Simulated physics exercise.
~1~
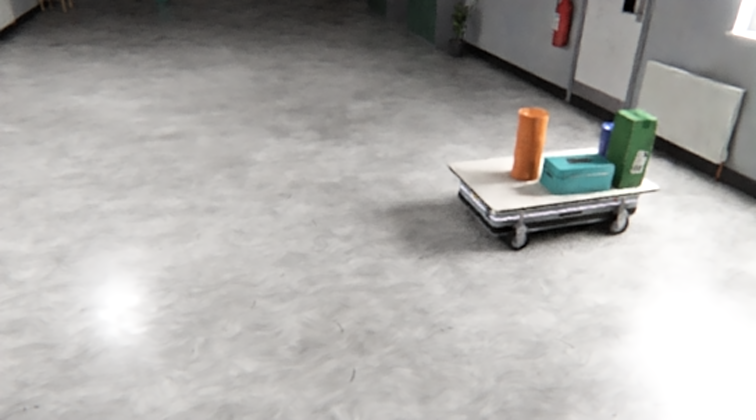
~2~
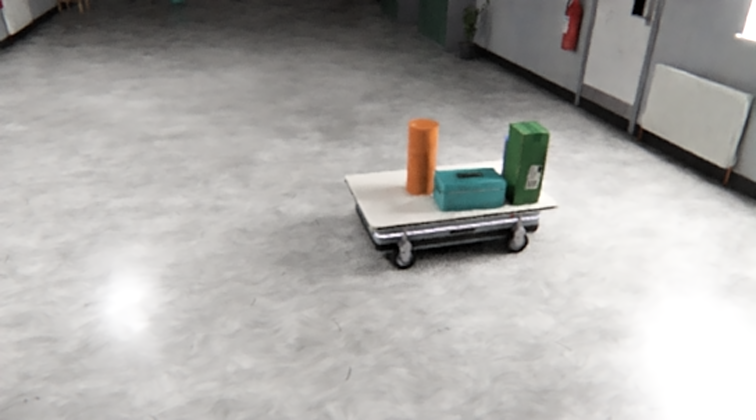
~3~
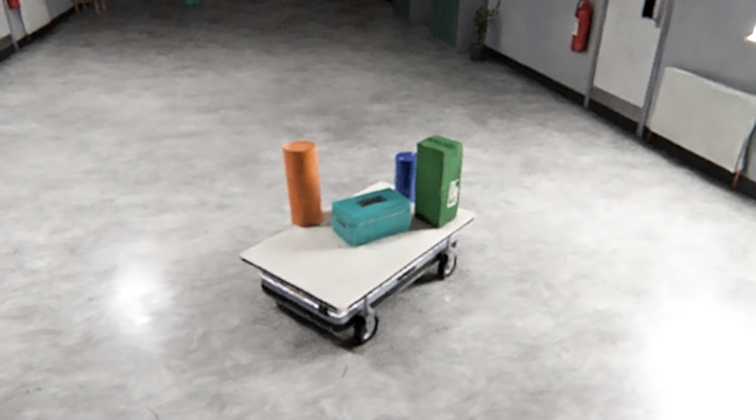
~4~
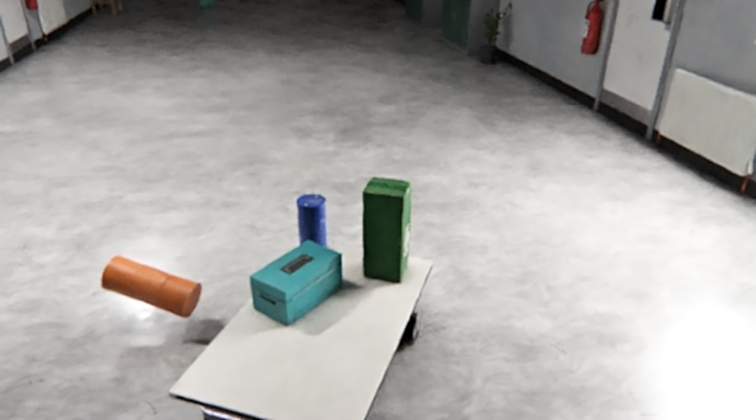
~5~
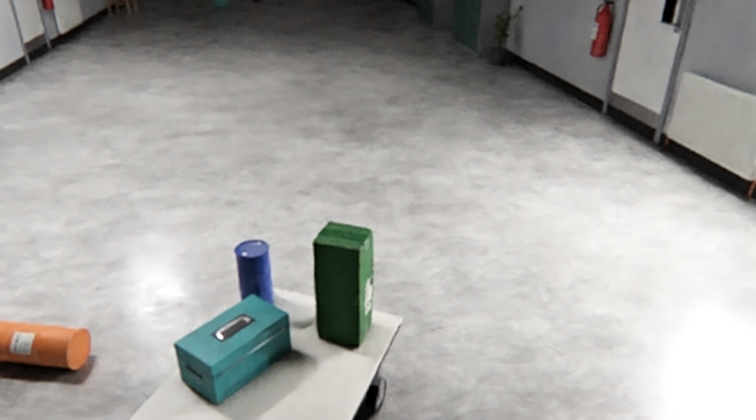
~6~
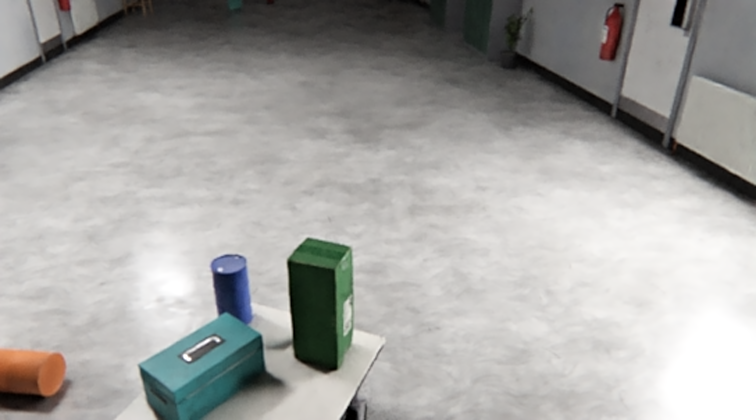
A flat cart carrying an orange canister, a blue canister, a turquoise toolbox and a green box rolled left across a shiny floor and swung toward the viewer, and the orange canister toppled off, ending on its side while the others stayed aboard.
